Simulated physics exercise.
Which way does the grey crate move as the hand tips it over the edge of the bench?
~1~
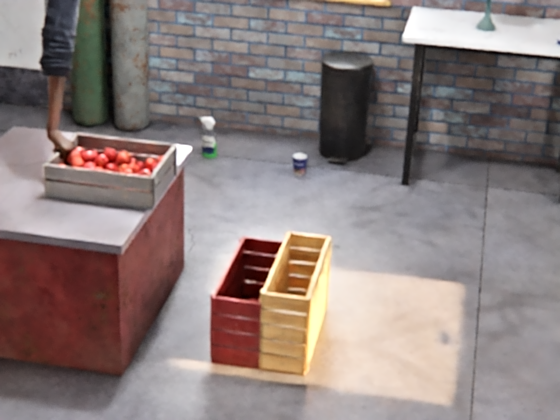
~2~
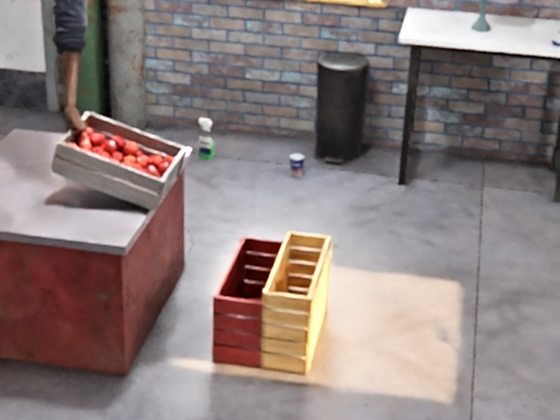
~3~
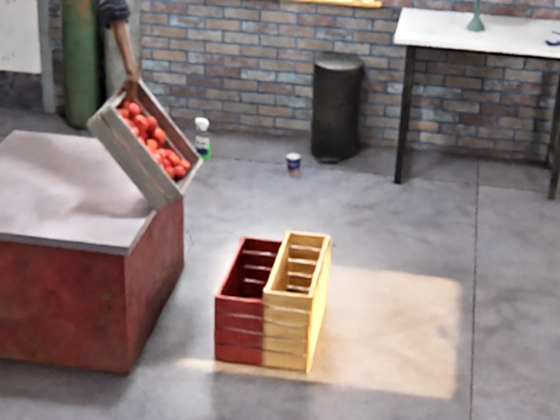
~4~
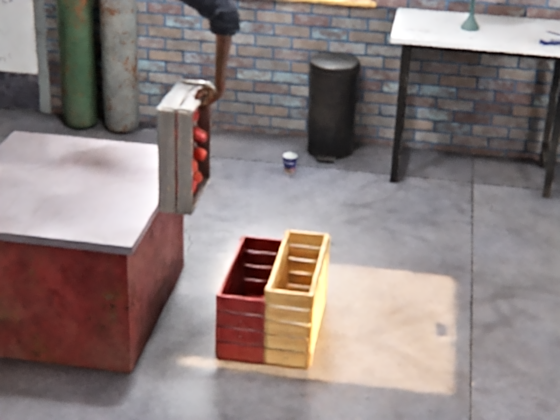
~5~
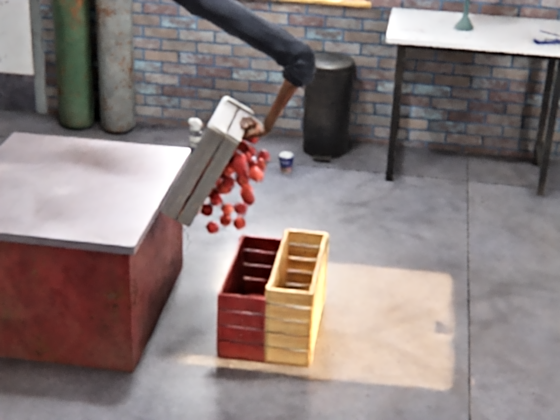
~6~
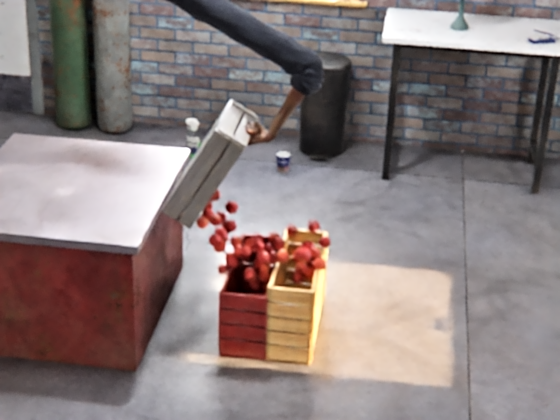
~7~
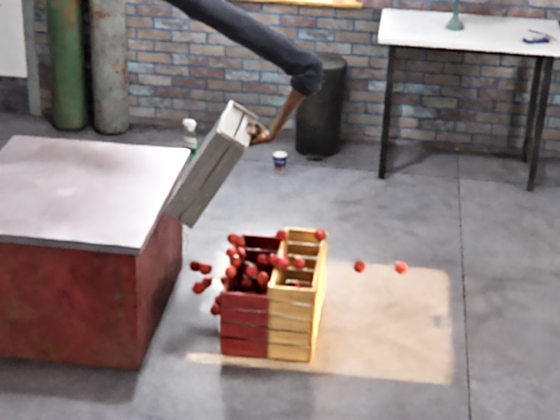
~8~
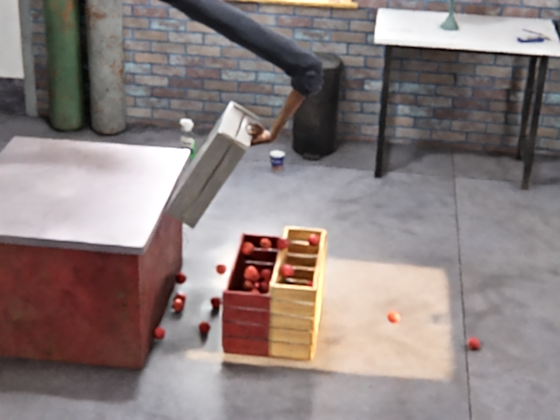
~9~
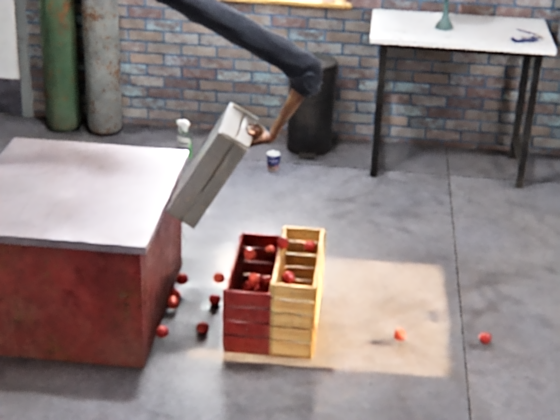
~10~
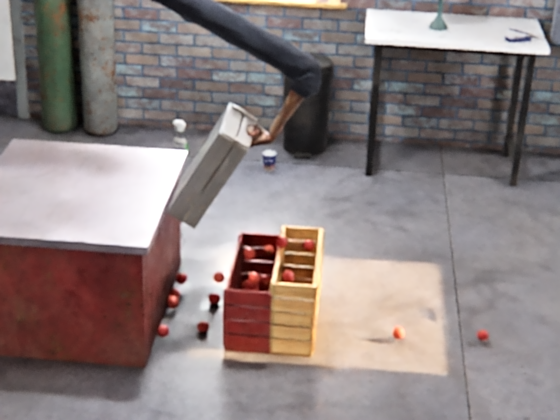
The grey crate moves to the right, swinging over the edge of the bench towards the totes.
